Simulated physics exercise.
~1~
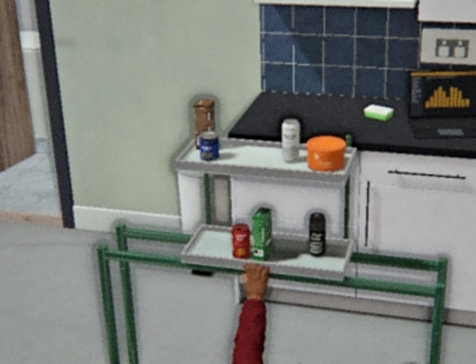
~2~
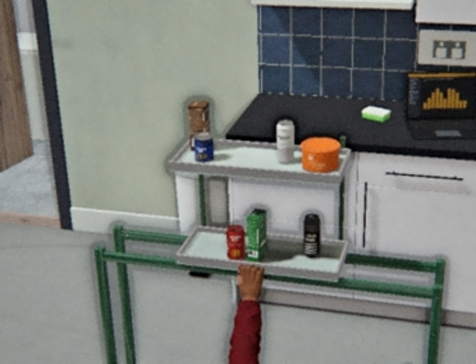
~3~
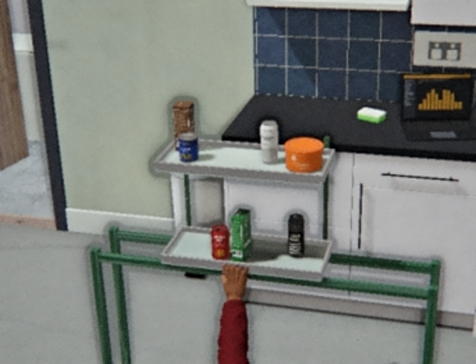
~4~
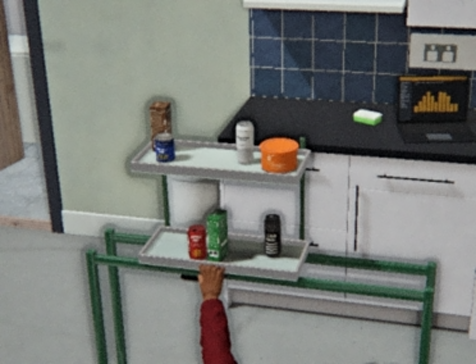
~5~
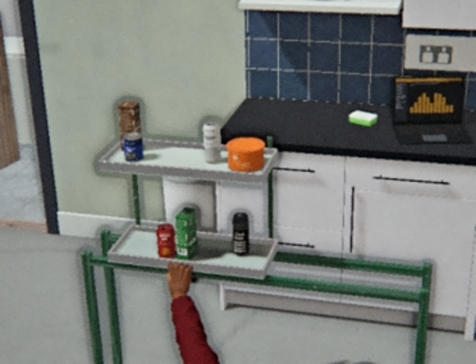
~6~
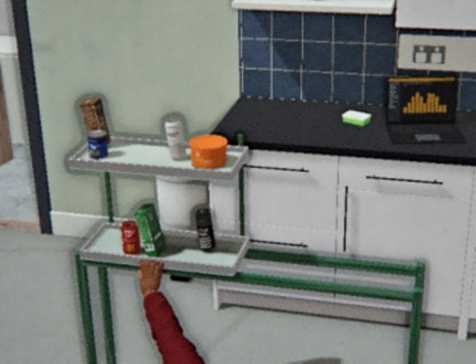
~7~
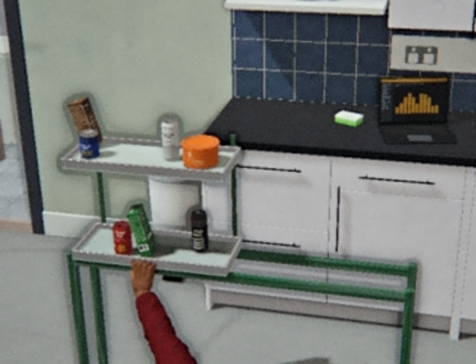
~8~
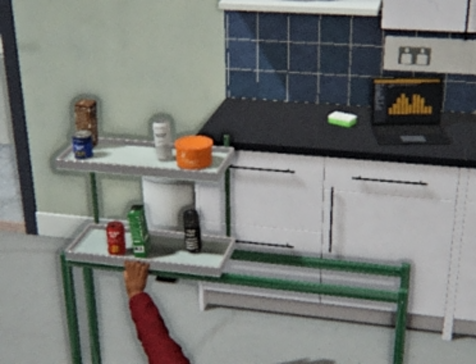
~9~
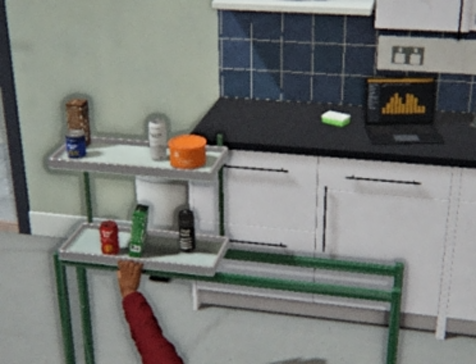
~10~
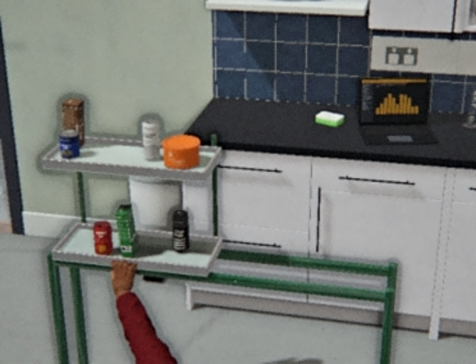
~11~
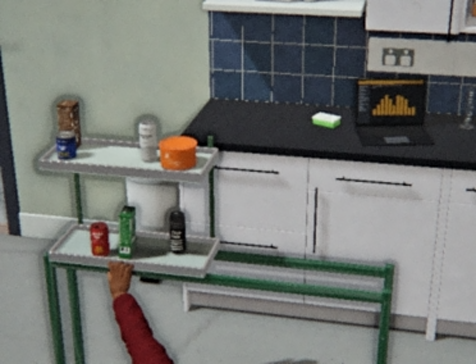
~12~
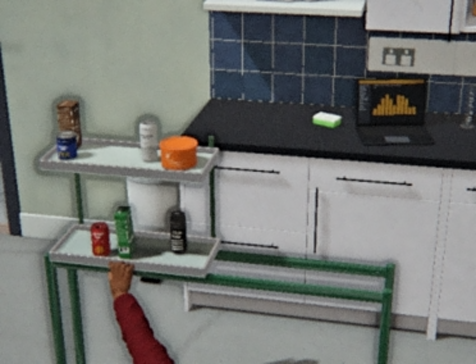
The clip opens on a green-framed stand with two pale, railed tray levels in a kitchen, holding an orange tub, a white can, a blue tin and a brown carton above, and a red can, a green packet and a black can below. A red-sleeved hand grips the lower tray's front edge. The trays start slowly left, then slide faster. As they slow sharply near the left end, the brown carton and green packet lean. Both rock back, and the packet tips slightly again. Finally everything stands upright, the hand still at the edge.
